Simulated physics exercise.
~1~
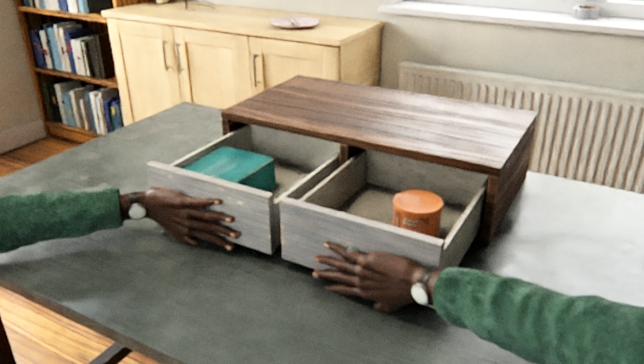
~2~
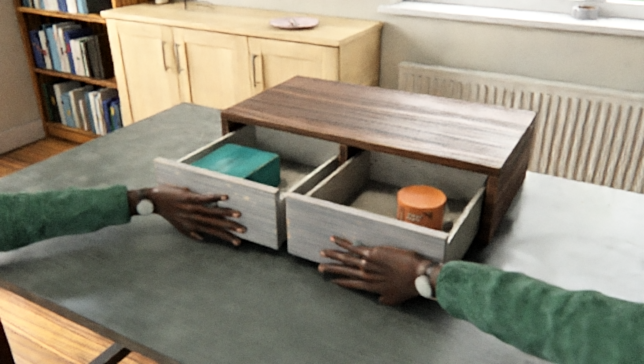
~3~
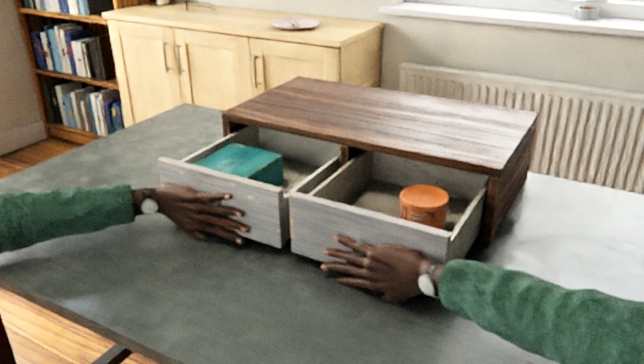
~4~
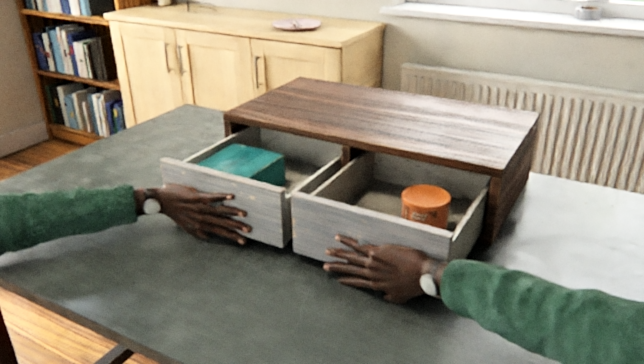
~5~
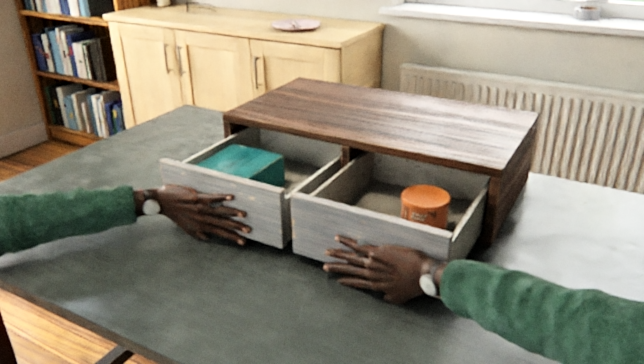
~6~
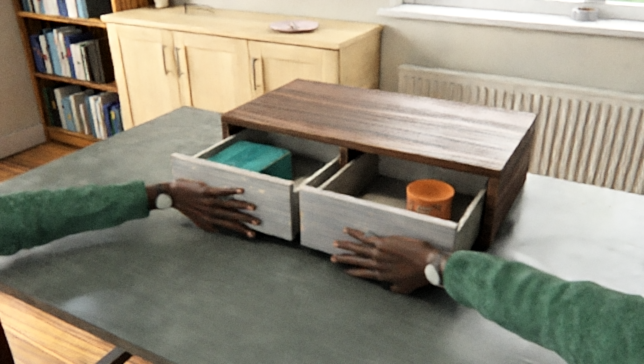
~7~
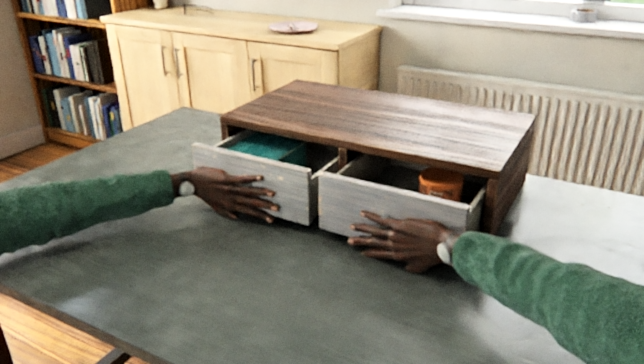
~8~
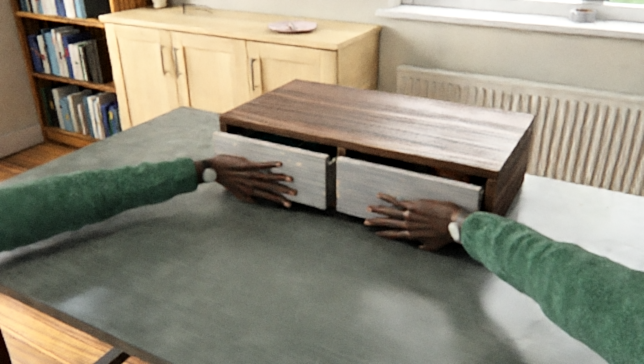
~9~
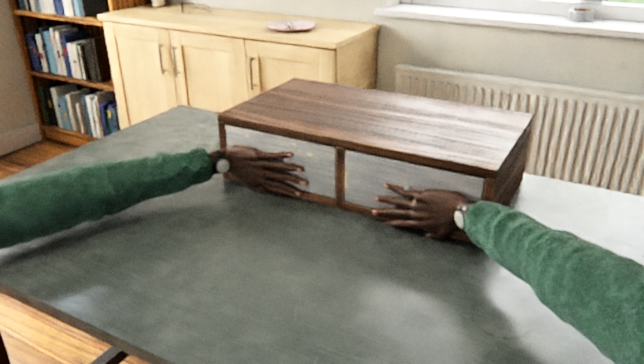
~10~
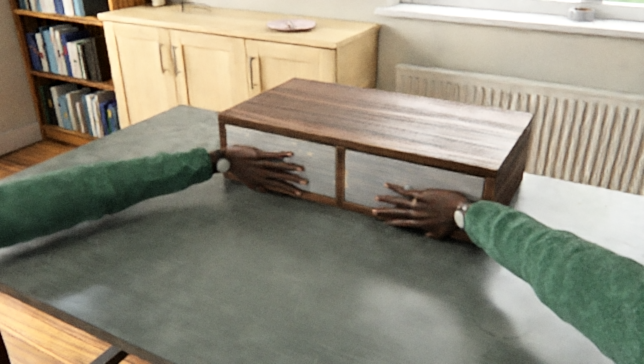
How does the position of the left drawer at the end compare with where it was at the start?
At the start the left drawer stood open, sticking out over the table, and by the end it was farther back and slightly to the right, pushed all the way into the chest.
